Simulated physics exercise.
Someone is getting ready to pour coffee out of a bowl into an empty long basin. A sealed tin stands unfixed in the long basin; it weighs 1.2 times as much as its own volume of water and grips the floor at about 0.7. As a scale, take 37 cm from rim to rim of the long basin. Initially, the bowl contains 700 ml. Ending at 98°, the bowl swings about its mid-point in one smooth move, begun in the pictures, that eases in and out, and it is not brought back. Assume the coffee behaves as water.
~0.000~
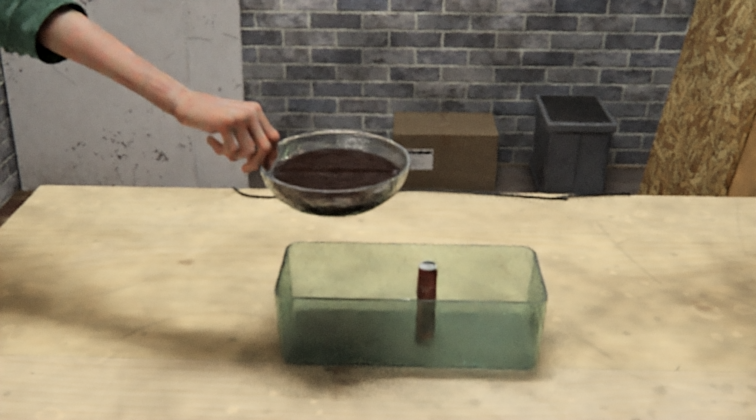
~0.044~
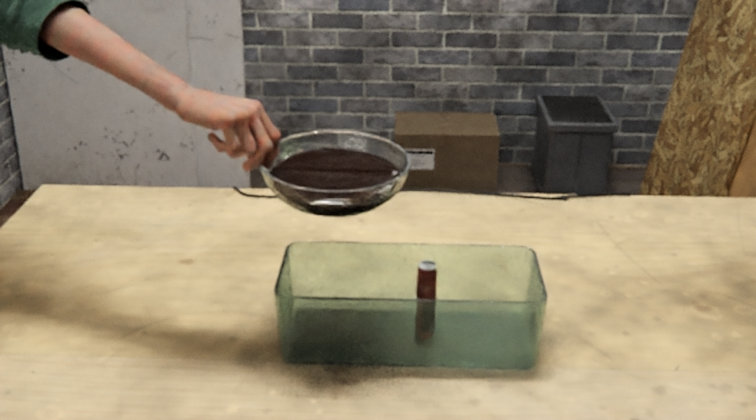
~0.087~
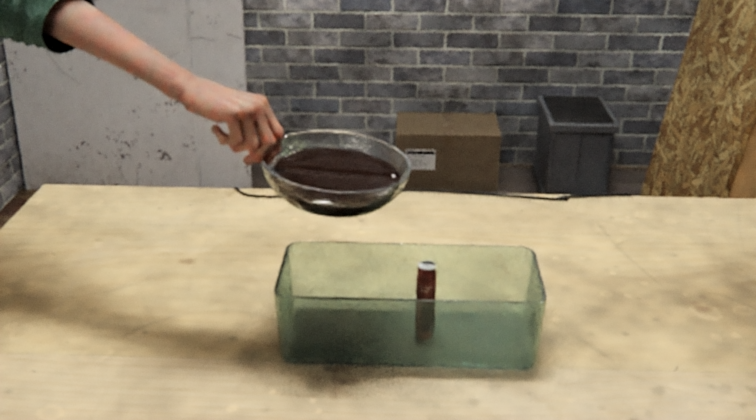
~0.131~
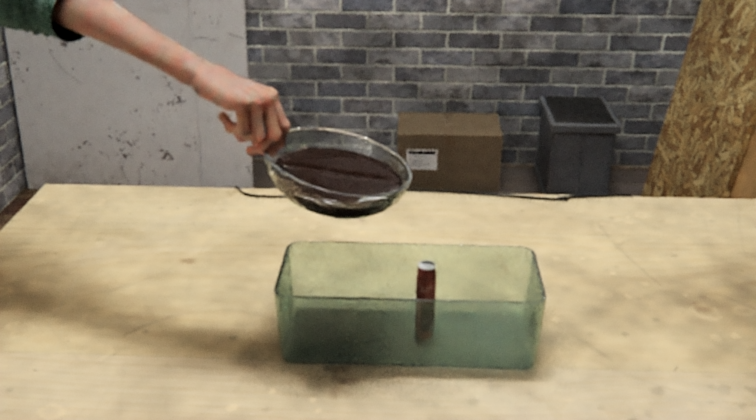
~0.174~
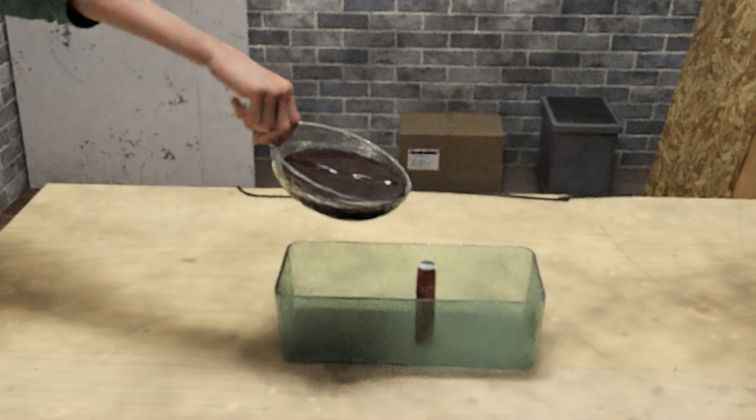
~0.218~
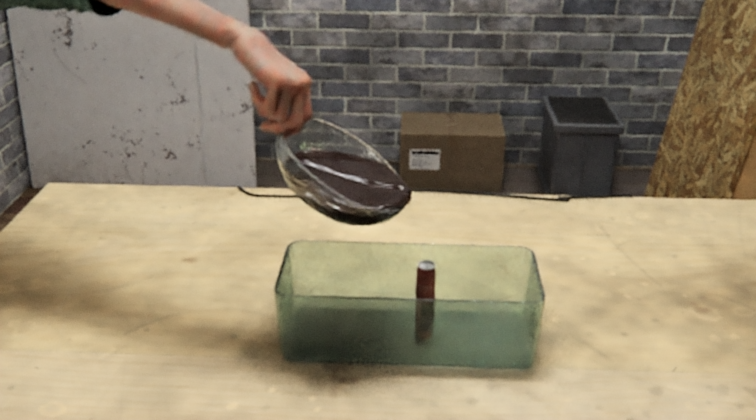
A hand steadily tilts a glass bowl of dark liquid rightward above a green basin.
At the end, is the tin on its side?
Watch, it's going to keep its feet.
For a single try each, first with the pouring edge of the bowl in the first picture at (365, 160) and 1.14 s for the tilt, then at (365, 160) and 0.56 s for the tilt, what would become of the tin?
Run one: It does not tip. Run two: It tumbles.
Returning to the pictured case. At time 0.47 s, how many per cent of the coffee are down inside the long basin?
Around 64 percent.
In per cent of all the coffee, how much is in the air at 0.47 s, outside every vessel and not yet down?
Estimate: Some 34 % of the total.
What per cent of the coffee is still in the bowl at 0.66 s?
Around 0 percent of it.
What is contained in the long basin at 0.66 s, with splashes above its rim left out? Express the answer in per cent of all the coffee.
About 94 per cent.
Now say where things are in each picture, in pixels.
The first frame shows tilt 0°; pouring edge (409, 162); surface from (269, 171) to (403, 173); the long basin's rim runs from (281, 269) to (541, 274); the tin's top is at (428, 269).
The second frame shows tilt 2°; pouring edge (409, 163); surface from (269, 170) to (402, 174).
The third frame shows tilt 6°; pouring edge (410, 169); surface from (270, 167) to (402, 177).
The fourth frame shows tilt 13°; pouring edge (411, 177); surface from (273, 163) to (404, 181).
The fifth frame shows tilt 22°; pouring edge (410, 188); surface from (278, 160) to (402, 185).
The sixth frame shows tilt 32°; pouring edge (406, 200); surface from (285, 160) to (397, 188); 2 per cent is over the edge.
Then, 0.47 s in, the tilt is 92° and 2 per cent is still to pour; the tin stands where it began.
Then, 0.66 s in, the tilt is 98° and 0 per cent is still to pour; the tin stands where it began.
Then, 0.85 s in, the tilt is 98° and 0 per cent is still to pour; the tin stands where it began.
Then, 1.06 s in, the tilt is 98° and 0 per cent is still to pour; the tin stands where it began.
Finally, the tin stands where it began.
